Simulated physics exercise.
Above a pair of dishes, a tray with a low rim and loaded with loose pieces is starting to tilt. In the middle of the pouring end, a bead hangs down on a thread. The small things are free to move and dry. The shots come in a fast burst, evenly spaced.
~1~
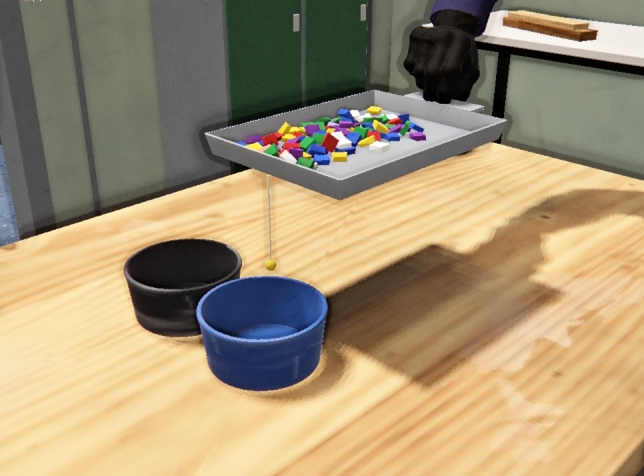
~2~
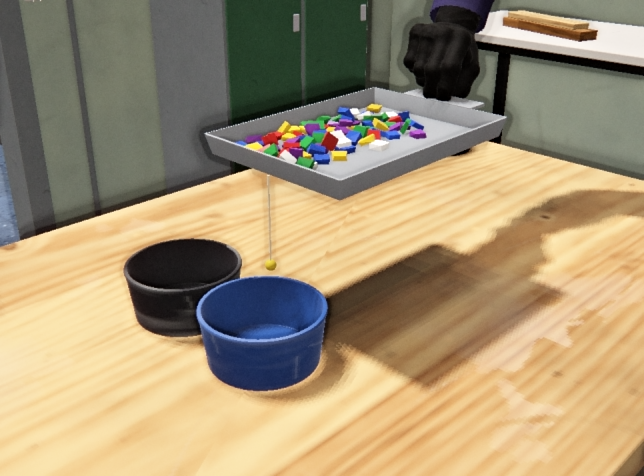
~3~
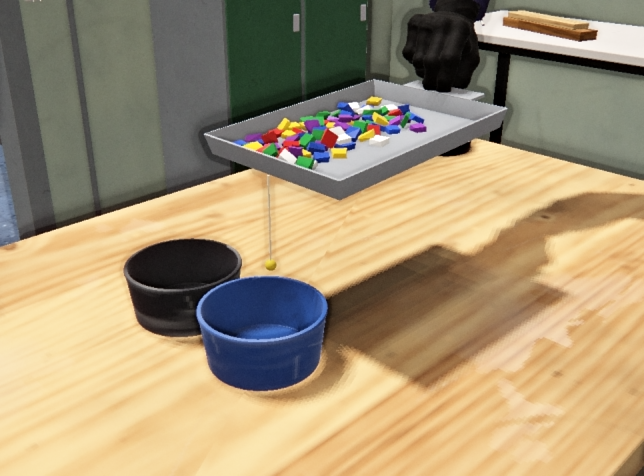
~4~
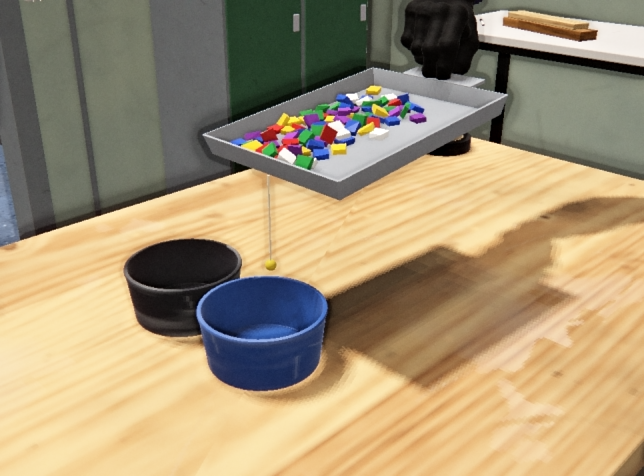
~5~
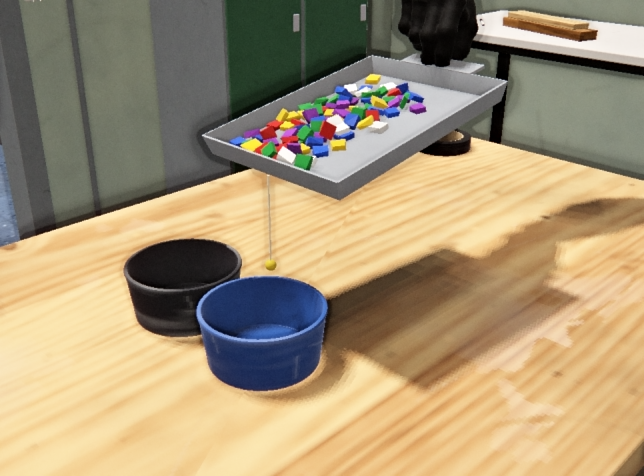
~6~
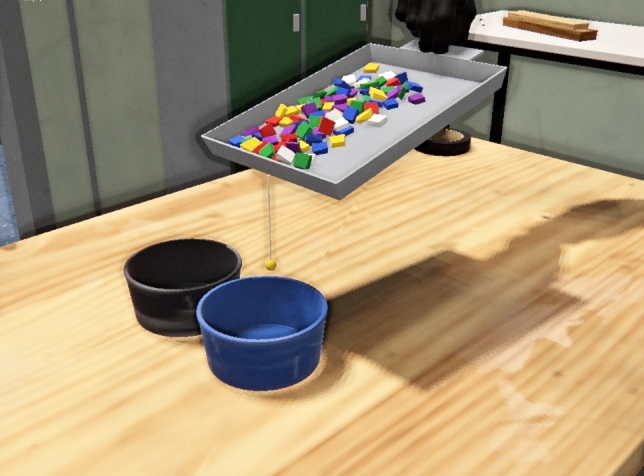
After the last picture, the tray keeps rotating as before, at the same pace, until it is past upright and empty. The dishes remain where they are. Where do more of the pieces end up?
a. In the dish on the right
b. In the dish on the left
a.
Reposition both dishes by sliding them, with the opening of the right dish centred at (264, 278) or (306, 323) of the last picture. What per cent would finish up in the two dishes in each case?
It would be roughly 40 per cent in the first placement and roughly 80 per cent in the second.
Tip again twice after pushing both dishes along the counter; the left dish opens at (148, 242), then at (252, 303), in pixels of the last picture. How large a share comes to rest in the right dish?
About 70 and 0 per cent.
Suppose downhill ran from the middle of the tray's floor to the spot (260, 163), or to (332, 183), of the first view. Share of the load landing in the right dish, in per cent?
Case one near 20 %; case two near 50 %.
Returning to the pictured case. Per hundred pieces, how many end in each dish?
So the left dish gets 30 % of the load, while the right one gets 70 %.
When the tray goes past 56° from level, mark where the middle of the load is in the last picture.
Roughly at (265, 130).
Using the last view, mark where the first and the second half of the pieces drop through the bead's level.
The first part passes (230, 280); everything after passes (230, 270).
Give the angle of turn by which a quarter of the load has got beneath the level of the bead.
The angle is roughly 90° at that point.
Soon, tray tipped steeply; all on the tray.
A while on, tray tipped right over; about two thirds on the tray; about a quarter in the right dish; a stray few in the left dish; a stray few outside both; a small part in the air.
Towards the end, tray tipped past a quarter turn; about two thirds in the right dish; about a quarter in the left dish; a small part outside both.
Finally, tray tipped past a quarter turn; about two thirds in the right dish; about a quarter in the left dish; a small part outside both.
